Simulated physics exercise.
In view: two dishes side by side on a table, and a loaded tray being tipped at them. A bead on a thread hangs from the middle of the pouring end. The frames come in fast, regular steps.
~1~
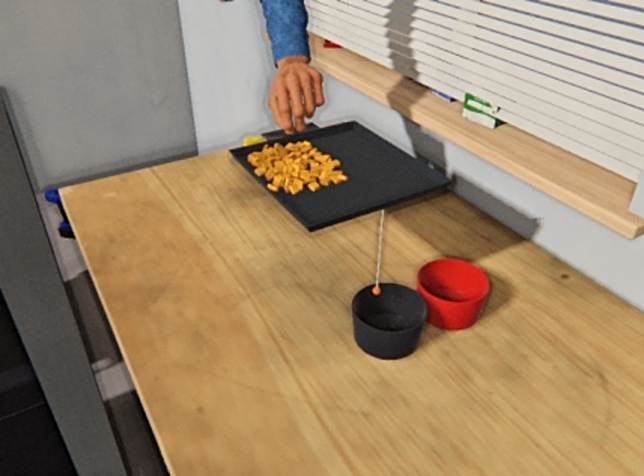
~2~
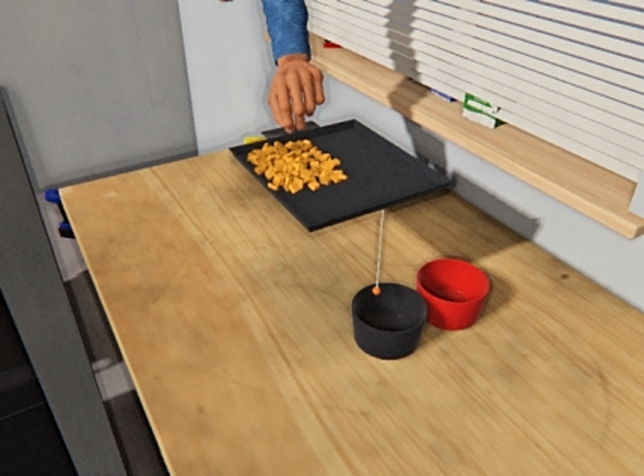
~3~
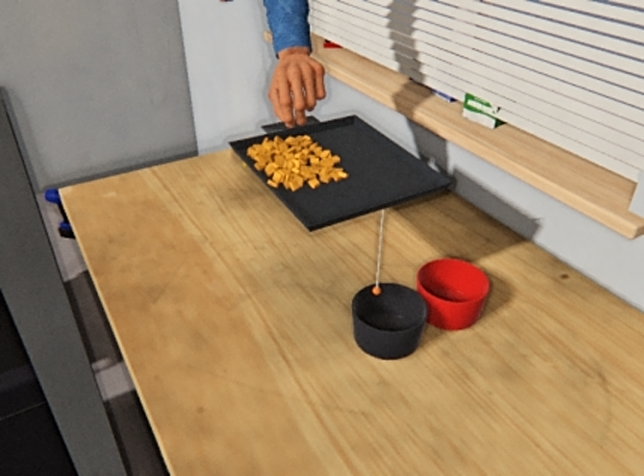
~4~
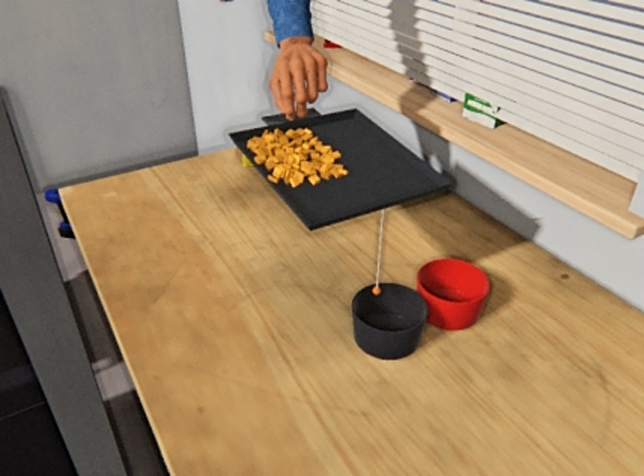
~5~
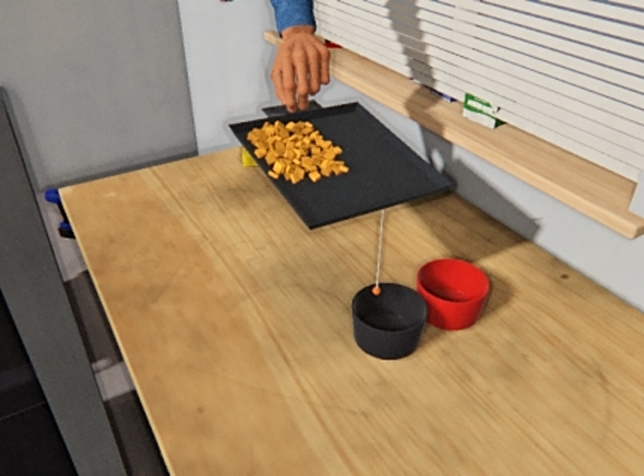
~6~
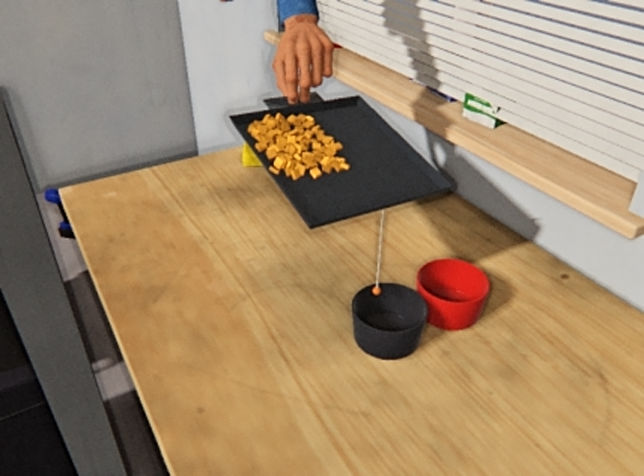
Hand slowly raising the far end of a black tray of small orange crackers above black and red dishes on a table.
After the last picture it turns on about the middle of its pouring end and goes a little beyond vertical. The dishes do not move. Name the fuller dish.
It favours the left-hand dish.
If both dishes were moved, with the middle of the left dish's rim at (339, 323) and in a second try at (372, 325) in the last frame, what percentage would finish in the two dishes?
Roughly 60 per cent, and 80 per cent.
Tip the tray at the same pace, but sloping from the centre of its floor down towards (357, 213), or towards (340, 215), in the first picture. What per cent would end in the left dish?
In turn 10 and 0 in a hundred.
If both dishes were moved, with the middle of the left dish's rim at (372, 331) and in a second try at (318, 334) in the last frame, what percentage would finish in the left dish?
The first gives 40 %, the second 0 %.
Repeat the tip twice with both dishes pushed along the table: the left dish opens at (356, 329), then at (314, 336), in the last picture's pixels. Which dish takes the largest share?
In turn: The dish on the right; right.
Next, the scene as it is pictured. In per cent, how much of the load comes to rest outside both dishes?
About 30 per cent.
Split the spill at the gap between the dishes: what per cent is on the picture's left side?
Some 60 per cent.
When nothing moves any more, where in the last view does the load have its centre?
At about (403, 339).
Just after the last frame, tray tipped steeply; the larger part on the tray; roughly a quarter in the air.
A moment on, tray tipped right over; about a tenth on the tray; roughly a quarter in the left dish; about a tenth in the right dish; roughly a quarter outside both; roughly a quarter in the air.
Further on, tray tipped past a quarter turn; roughly half in the left dish; roughly a quarter in the right dish; roughly a third outside both.
When it is over, tray tipped past a quarter turn; roughly half in the left dish; roughly a quarter in the right dish; roughly a third outside both.
